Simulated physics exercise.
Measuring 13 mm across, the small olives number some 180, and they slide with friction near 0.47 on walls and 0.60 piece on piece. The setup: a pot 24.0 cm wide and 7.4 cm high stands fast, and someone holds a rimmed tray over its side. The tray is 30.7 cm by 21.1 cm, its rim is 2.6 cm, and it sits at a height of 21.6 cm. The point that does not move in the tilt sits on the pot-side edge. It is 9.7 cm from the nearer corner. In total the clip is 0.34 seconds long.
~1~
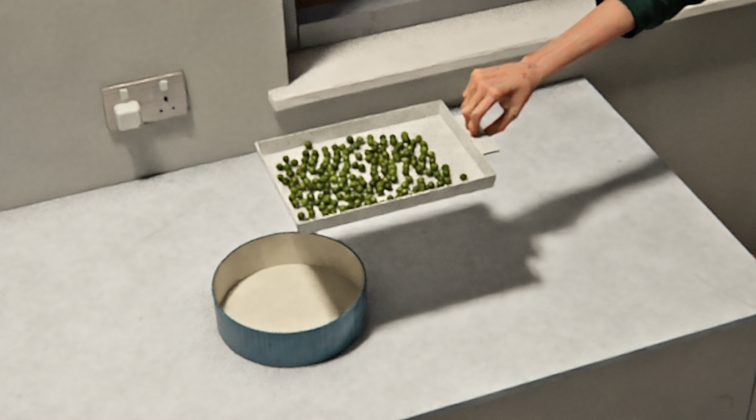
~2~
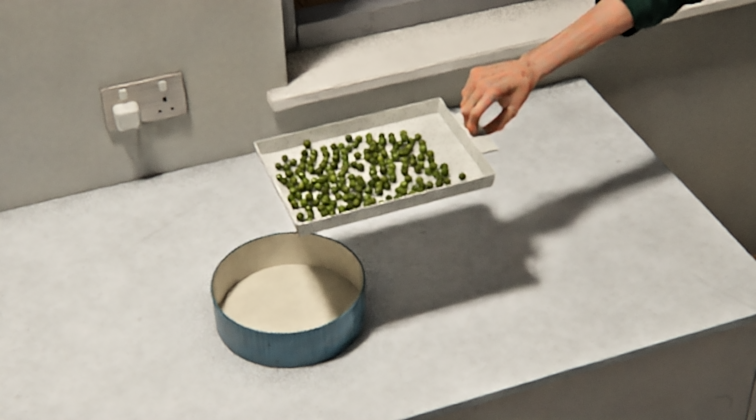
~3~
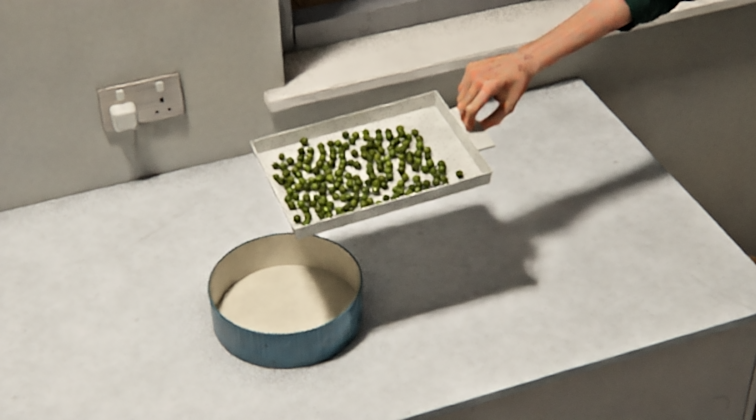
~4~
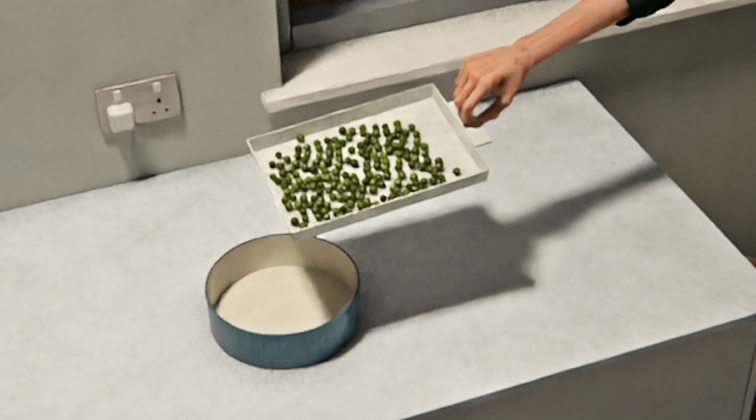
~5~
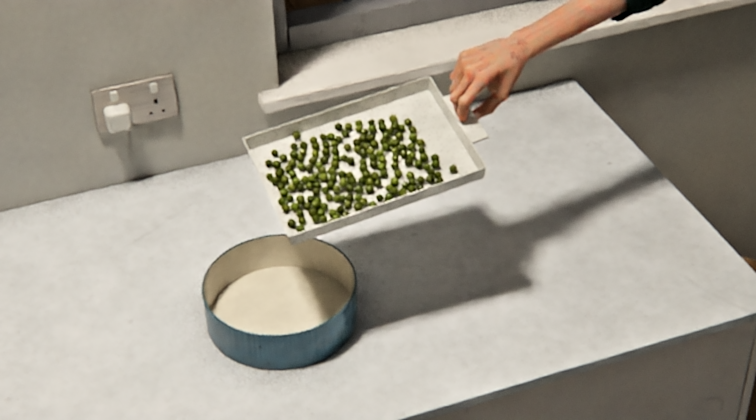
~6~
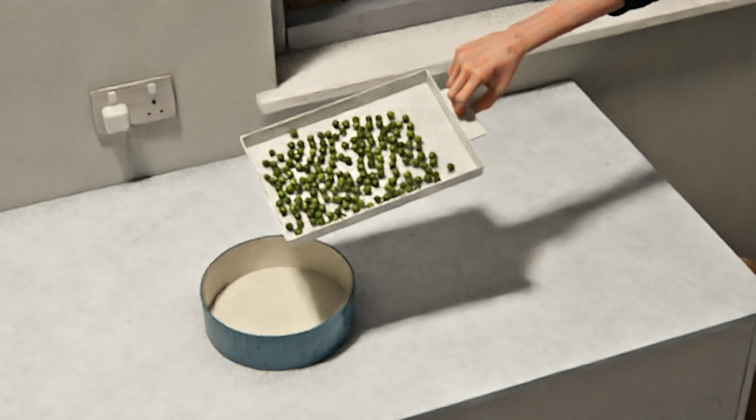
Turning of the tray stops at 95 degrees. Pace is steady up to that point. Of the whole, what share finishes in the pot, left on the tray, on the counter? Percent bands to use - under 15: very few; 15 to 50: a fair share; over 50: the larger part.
Pot - the larger part, left on the tray - very few, counter - a fair share.
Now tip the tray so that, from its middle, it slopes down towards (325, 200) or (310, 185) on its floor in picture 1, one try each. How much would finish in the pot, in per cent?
The share comes to about 90 in a hundred, then about 75 in a hundred.
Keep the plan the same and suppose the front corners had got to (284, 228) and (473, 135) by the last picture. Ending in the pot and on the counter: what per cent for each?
In the pot: 80 per cent; on the counter: 20 per cent.
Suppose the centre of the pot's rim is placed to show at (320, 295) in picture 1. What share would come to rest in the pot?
The share would be some 90 per cent.
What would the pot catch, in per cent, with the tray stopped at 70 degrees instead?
Near 0 %, then.
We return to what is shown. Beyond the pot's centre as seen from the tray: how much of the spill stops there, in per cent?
Near 20 in a hundred.
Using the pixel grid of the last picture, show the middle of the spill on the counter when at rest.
I'd put it near (367, 371).
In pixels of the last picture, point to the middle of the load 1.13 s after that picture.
The load's centre is near (327, 190) at that time.
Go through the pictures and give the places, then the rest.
In the first picture, tray tilt 0 degrees, front corners at (300, 222) and (494, 173); middle of the pieces at (360, 179); pot at (289, 280).
In the second picture, tray tilt 1 degrees, front corners at (299, 223) and (492, 172); middle of the pieces at (359, 179).
In the third picture, tray tilt 4 degrees, front corners at (296, 226) and (489, 170), lowest corner left front; middle of the pieces at (356, 178).
In the fourth picture, tray tilt 8 degrees, front corners at (293, 230) and (486, 168), lowest corner left front; middle of the pieces at (353, 177).
In the fifth picture, tray tilt 12 degrees, front corners at (290, 234) and (483, 166), lowest corner left front; middle of the pieces at (350, 175).
In the sixth picture, tray tilt 15 degrees, front corners at (288, 238) and (481, 164), lowest corner left front; middle of the pieces at (347, 175); pot at (277, 283).
Then, 0.68 s after the last picture, tilt 53 degrees; the tray holds 100 %, the pot 0 %.
Then, 1.13 s after the last picture, tilt 77 degrees; the tray holds 100 %, the pot 0 %.
Then, 1.66 s after the last picture, tilt 95 degrees; the tray holds 60 %, the pot 0 %.
In the end, pot 70 %, tray 0 %, counter 30 %.
